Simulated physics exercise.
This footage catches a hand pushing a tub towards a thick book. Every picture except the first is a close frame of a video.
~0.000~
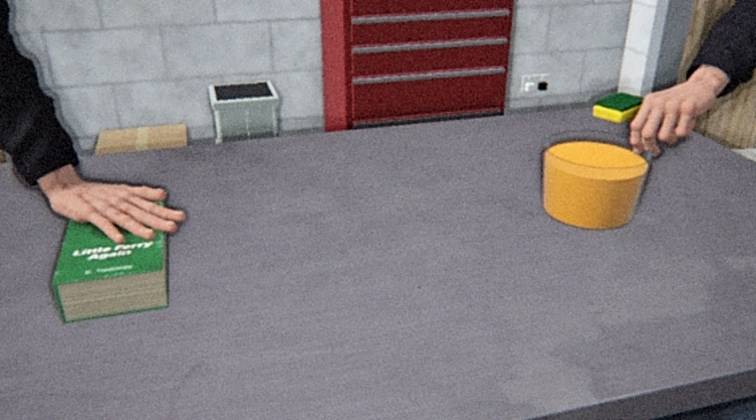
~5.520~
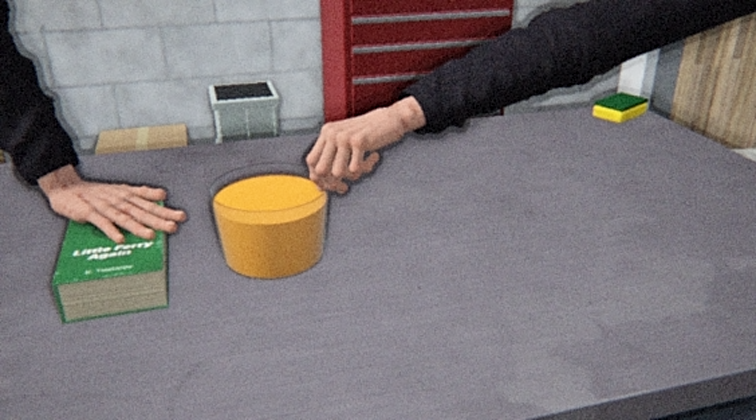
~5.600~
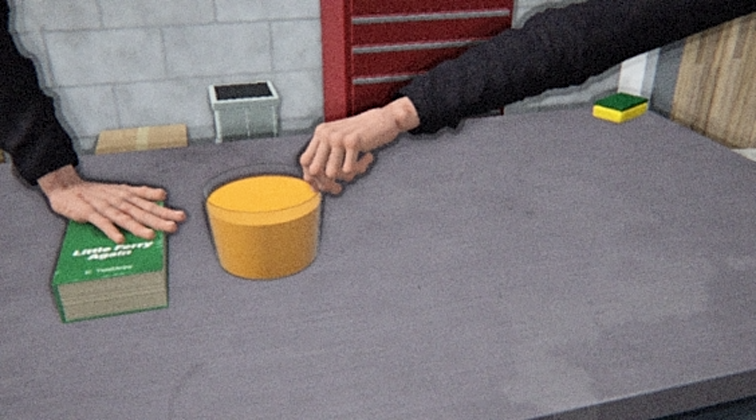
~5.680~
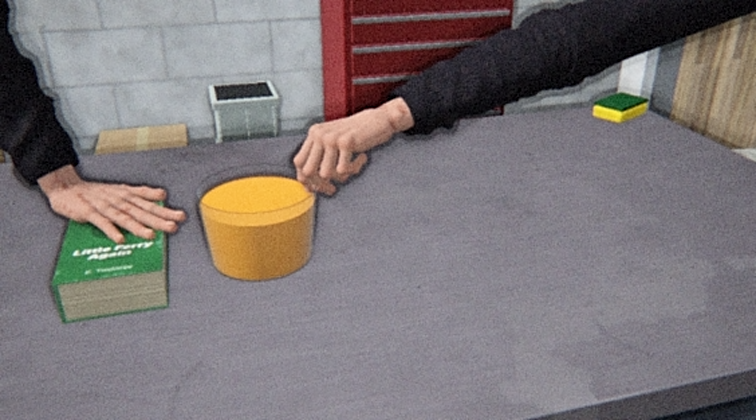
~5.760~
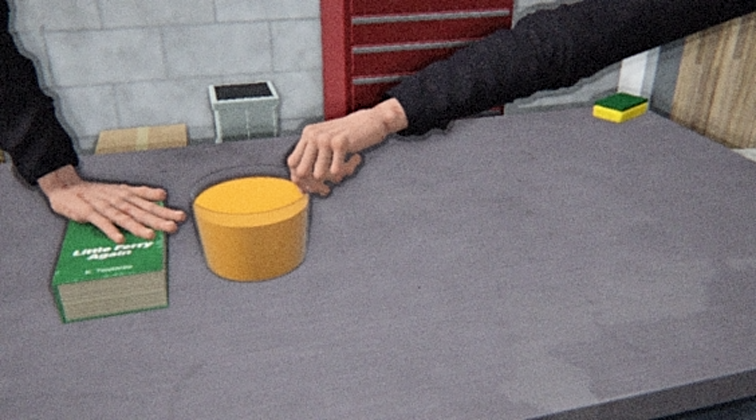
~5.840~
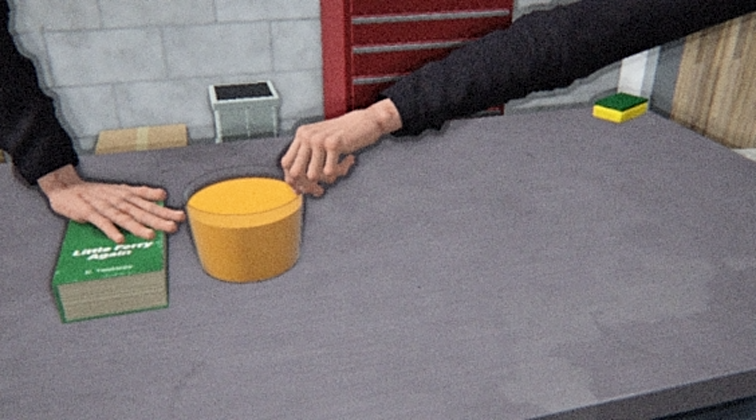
At first, one hand rests on a thick green book at the left of a gray table while another holds a yellow tub far to the right. The tub is then shown much closer to the book, and the hand pushes it slightly farther left in small, steady shifts while the book stays still.
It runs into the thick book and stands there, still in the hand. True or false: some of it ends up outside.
False.
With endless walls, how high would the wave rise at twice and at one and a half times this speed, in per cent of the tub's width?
First case near 15 per cent, second near 10 per cent.
Around 6.1 s, the tub meets the thick book.
Around 6.2 s, the orange juice surges up the wall; the wave climbs under half way to the rim.
Around 7.4 s, the tub stands at the thick book; none is lost.
